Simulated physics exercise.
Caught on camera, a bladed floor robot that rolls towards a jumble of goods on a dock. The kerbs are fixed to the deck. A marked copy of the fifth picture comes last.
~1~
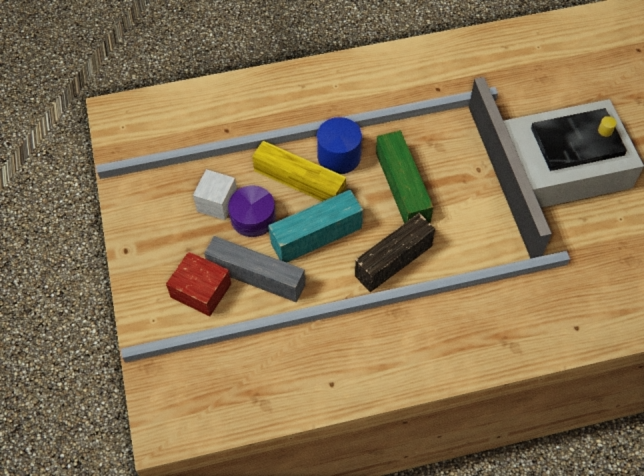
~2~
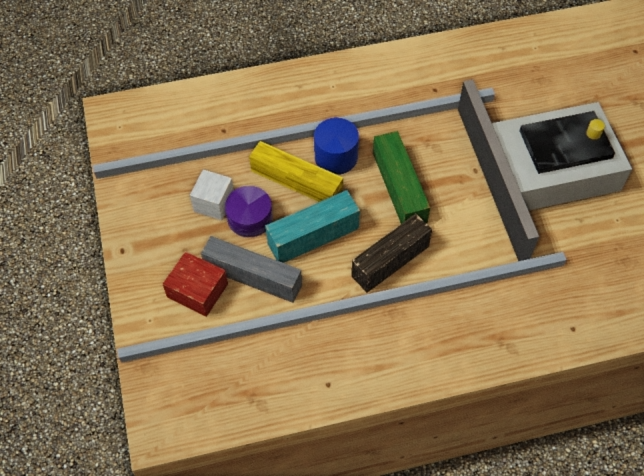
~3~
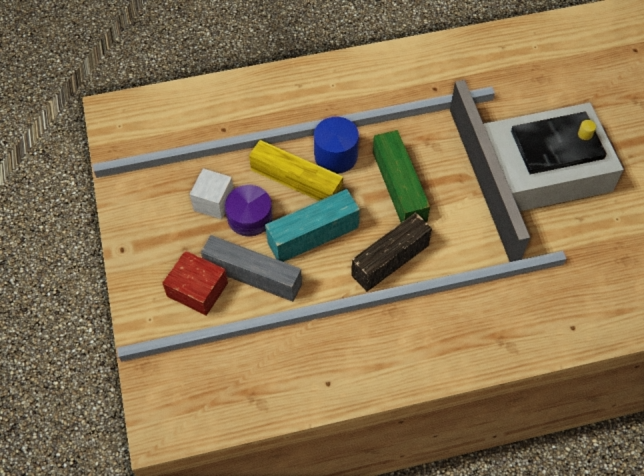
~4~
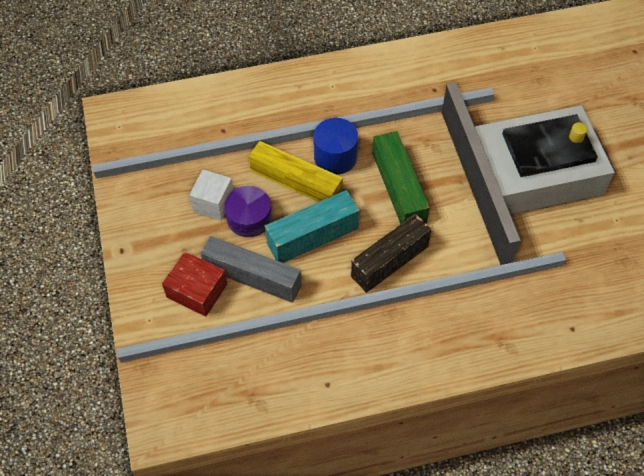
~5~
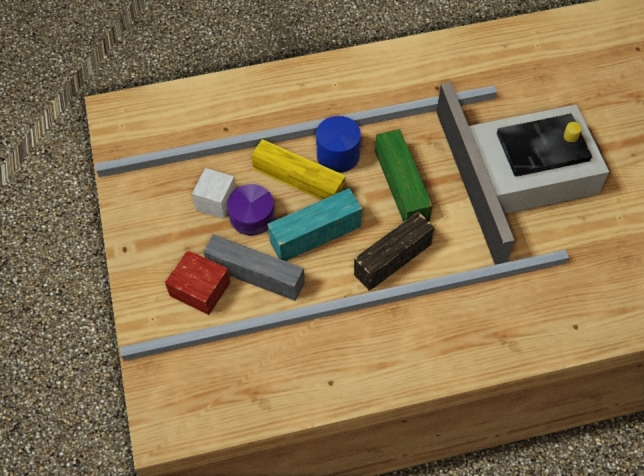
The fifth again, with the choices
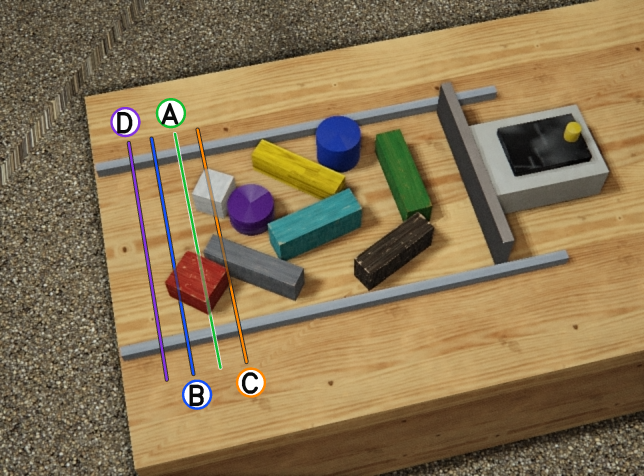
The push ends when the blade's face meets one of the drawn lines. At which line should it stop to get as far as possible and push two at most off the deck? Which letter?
As far as mark A.
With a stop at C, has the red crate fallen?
By then, no.
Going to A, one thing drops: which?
The red crate goes over.
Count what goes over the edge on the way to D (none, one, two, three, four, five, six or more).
By then, six or more.
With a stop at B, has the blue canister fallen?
No.
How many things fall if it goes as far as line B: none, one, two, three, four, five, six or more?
Five.
On the copy, A at (196, 242); B at (171, 247); C at (220, 237); D at (146, 252).
On A. First, robot (440, 165); blue canister (307, 146); black bar (347, 265).
Then, robot (339, 186); red crate (176, 305); grey bar (182, 275).
Finally, robot (262, 202); red crate over the edge; white crate (105, 202); one fallen.
By contrast, B drops five; C is within the limit but short; D drops seven.
